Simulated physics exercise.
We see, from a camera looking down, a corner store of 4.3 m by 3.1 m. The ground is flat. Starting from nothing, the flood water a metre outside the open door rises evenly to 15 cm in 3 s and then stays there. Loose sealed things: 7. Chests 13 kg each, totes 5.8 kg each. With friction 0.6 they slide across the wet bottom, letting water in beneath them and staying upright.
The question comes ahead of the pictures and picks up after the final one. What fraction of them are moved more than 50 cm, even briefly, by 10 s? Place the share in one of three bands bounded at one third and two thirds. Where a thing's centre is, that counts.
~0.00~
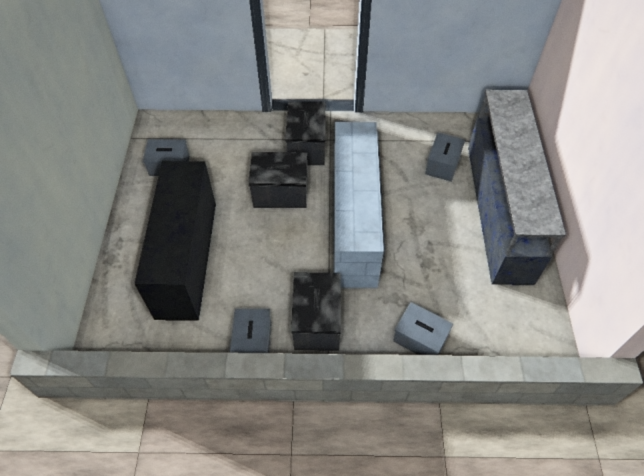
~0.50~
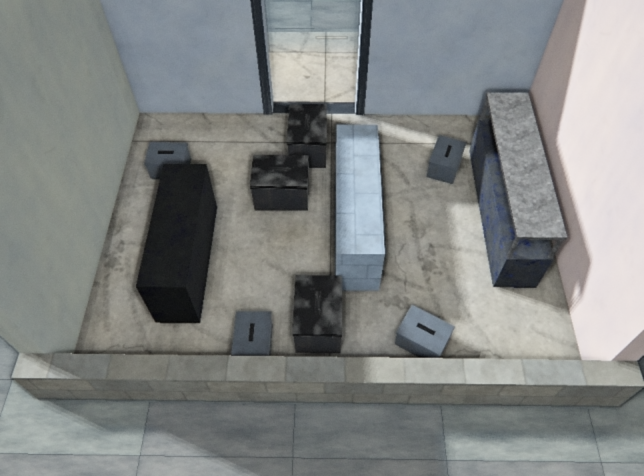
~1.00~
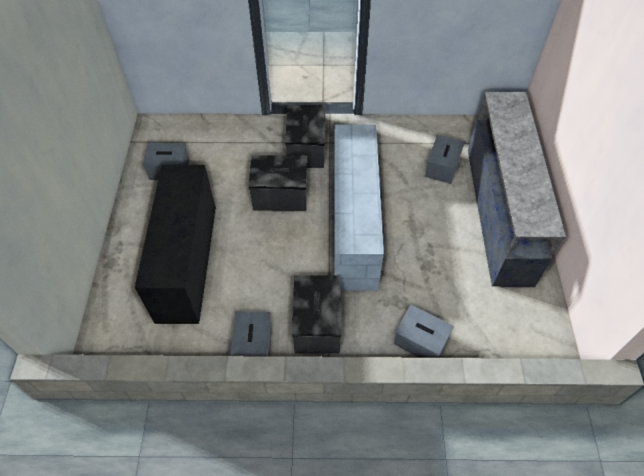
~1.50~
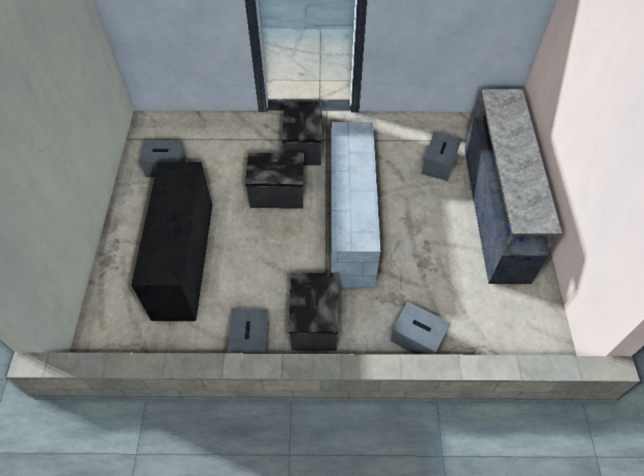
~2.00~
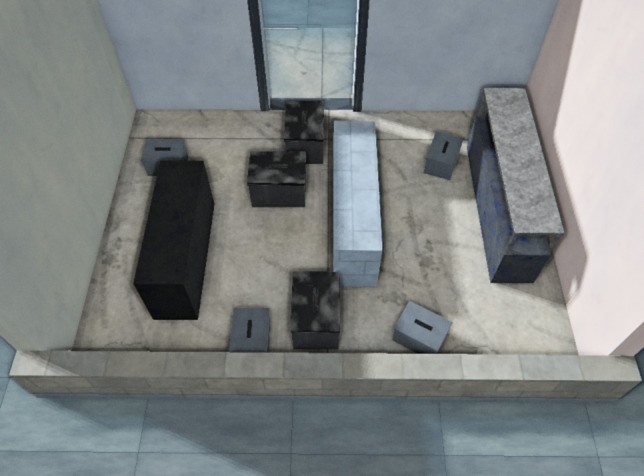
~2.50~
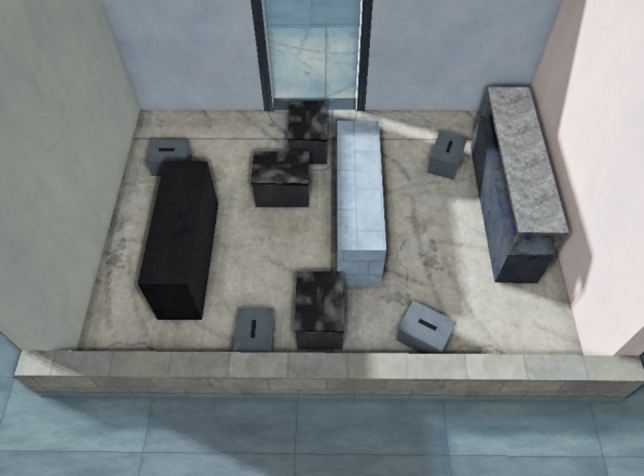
It goes in the band one third to two thirds.
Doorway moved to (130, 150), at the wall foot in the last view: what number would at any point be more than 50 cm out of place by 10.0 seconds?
So the tally would be 3.
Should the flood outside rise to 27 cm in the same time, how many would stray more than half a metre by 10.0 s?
I count 6 of them in that case.
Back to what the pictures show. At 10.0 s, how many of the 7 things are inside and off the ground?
At that point I count 5.
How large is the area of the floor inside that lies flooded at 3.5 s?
I'd put it close to 2.5 m2.
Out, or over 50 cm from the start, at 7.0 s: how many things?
It comes to 0.
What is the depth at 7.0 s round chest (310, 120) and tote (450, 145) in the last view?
About 7 and 3 cm.
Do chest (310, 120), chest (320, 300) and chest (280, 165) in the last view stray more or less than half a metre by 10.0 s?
One by one: Above; below; above.
After 3.5 s 0 of 7 are over 50 cm from their spots; 0 afloat.
After 4.5 s 0 of 7 are over 50 cm from their spots; 0 afloat.
After 7.0 s 0 of 7 are over 50 cm from their spots; 2 afloat.
After 10.0 s 3 of 7 are over 50 cm from their spots, and 3 have been at some point; 5 afloat.
